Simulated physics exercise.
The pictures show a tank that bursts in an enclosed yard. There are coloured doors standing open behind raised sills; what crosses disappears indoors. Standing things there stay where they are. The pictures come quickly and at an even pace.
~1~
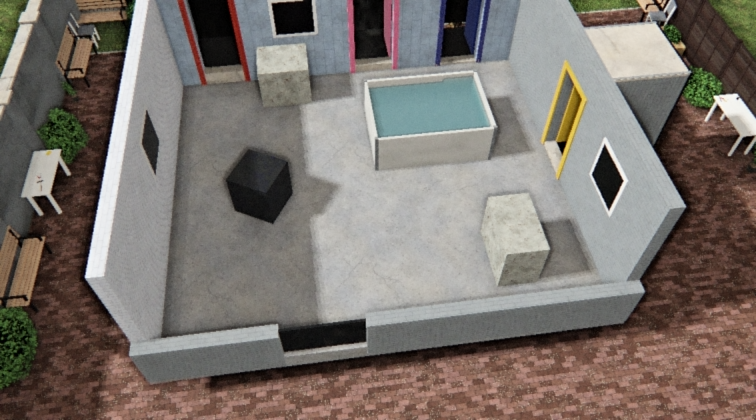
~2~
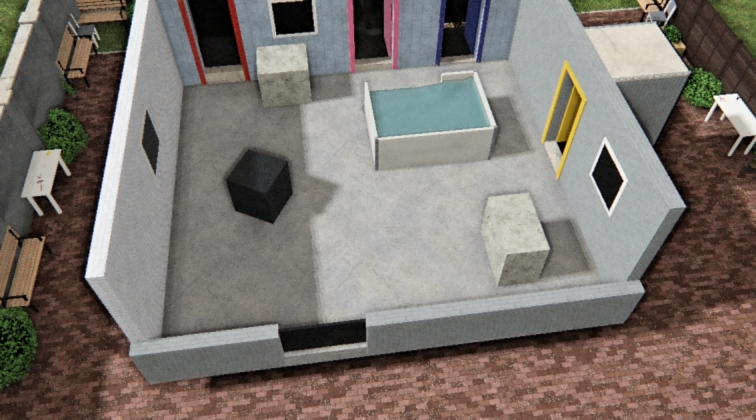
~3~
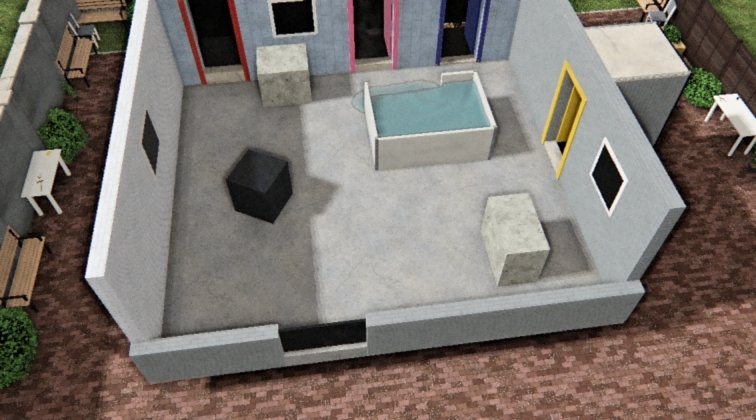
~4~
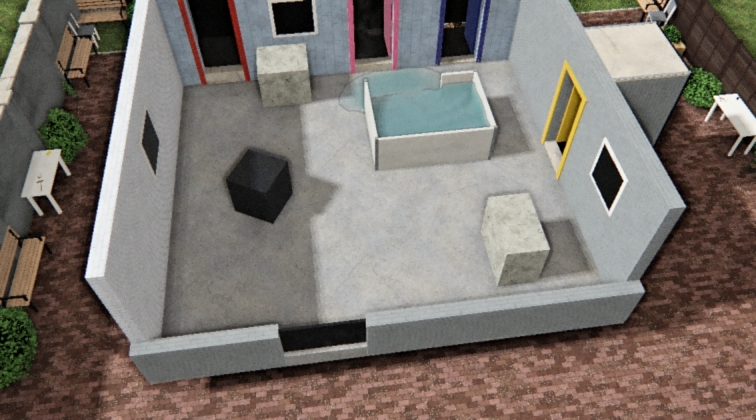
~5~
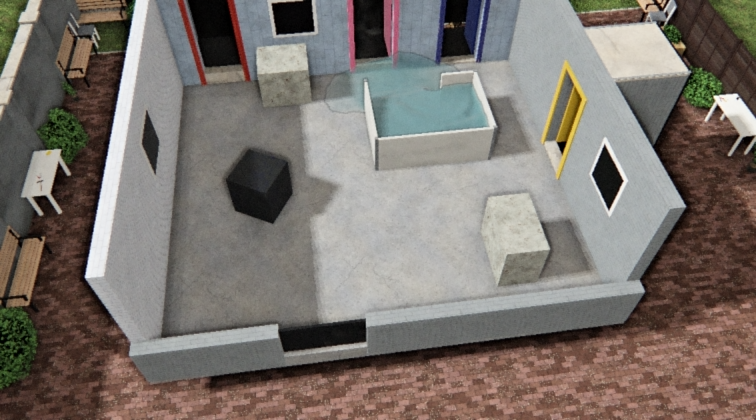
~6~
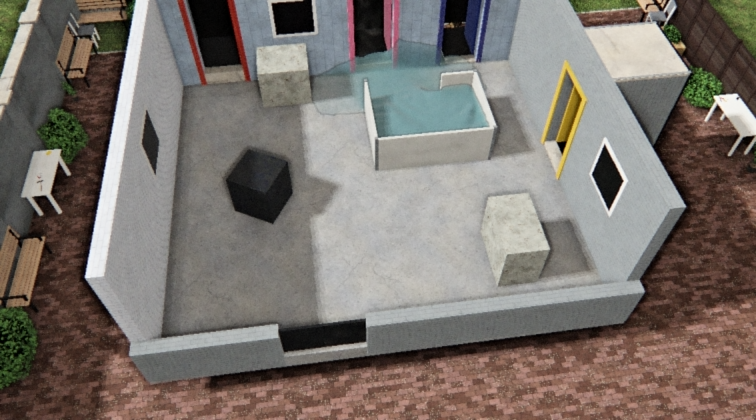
In a walled yard with coloured doorways, a pale tank of blue-green water stands whole between stone blocks and a dark cube. Part of its far side opens, and water pours out behind it, spreading in a thin, widening sheet across the floor toward the back wall, reaching the pink doorway.
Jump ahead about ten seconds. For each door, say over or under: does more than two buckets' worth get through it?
In order: The red door does not go over two buckets; the pink door goes over two buckets; the blue door goes over two buckets; the yellow door does not go over two buckets.
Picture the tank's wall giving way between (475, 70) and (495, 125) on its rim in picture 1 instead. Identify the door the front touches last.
That would be the one in red.
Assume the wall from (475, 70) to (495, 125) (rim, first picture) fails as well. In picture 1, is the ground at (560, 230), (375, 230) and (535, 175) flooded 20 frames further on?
Result, in sequence: Sodden, spared by the spill, sodden.
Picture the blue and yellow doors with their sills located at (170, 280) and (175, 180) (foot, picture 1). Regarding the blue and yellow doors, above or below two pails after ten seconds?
As I see it, the blue door does not reach it and the yellow door does not reach it.
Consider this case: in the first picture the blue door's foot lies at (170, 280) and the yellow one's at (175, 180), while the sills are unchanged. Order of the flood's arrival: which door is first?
It would be the one in pink, I think.
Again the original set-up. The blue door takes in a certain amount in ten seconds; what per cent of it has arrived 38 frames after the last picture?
Share by then: About 80 in a hundred.
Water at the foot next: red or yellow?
First in line is the yellow door.
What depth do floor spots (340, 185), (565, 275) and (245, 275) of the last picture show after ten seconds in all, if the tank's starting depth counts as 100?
About 6, 14 and 4 per cent.
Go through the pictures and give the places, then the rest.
The tank at (428, 106) is whole and still, in the first frame.
Water pours out on the tank's far side and has run to (364, 111), in the second frame.
The front is at a hidden place, out from the gap on the tank's far side, in the third frame.
Water pours out on the tank's far side and has run to (418, 68), in the fourth frame.
The front is at (450, 66), out from the gap on the tank's far side, in the fifth frame.
Water pours out on the tank's far side and has run to (469, 64), in the sixth frame.
A moment on, water covers 10 % of the floor; the red door not reached, the pink door far over two buckets in, the blue door over two buckets in, the yellow door not reached.
Next, water covers 25 % of the floor; the red door not reached, the pink door far over two buckets in, the blue door over two buckets in, the yellow door not reached.
Then, water covers 50 % of the floor; the red door not reached, the pink door far over two buckets in, the blue door far over two buckets in, the yellow door wet at the sill, nothing in.
Later, water covers 75 % of the floor; the red door not reached, the pink door far over two buckets in, the blue door far over two buckets in, the yellow door wet at the sill, nothing in.
In the end, water covers 95 % of the floor; the red door wet at the sill, nothing in, the pink door far over two buckets in, the blue door far over two buckets in, the yellow door wet at the sill, nothing in.
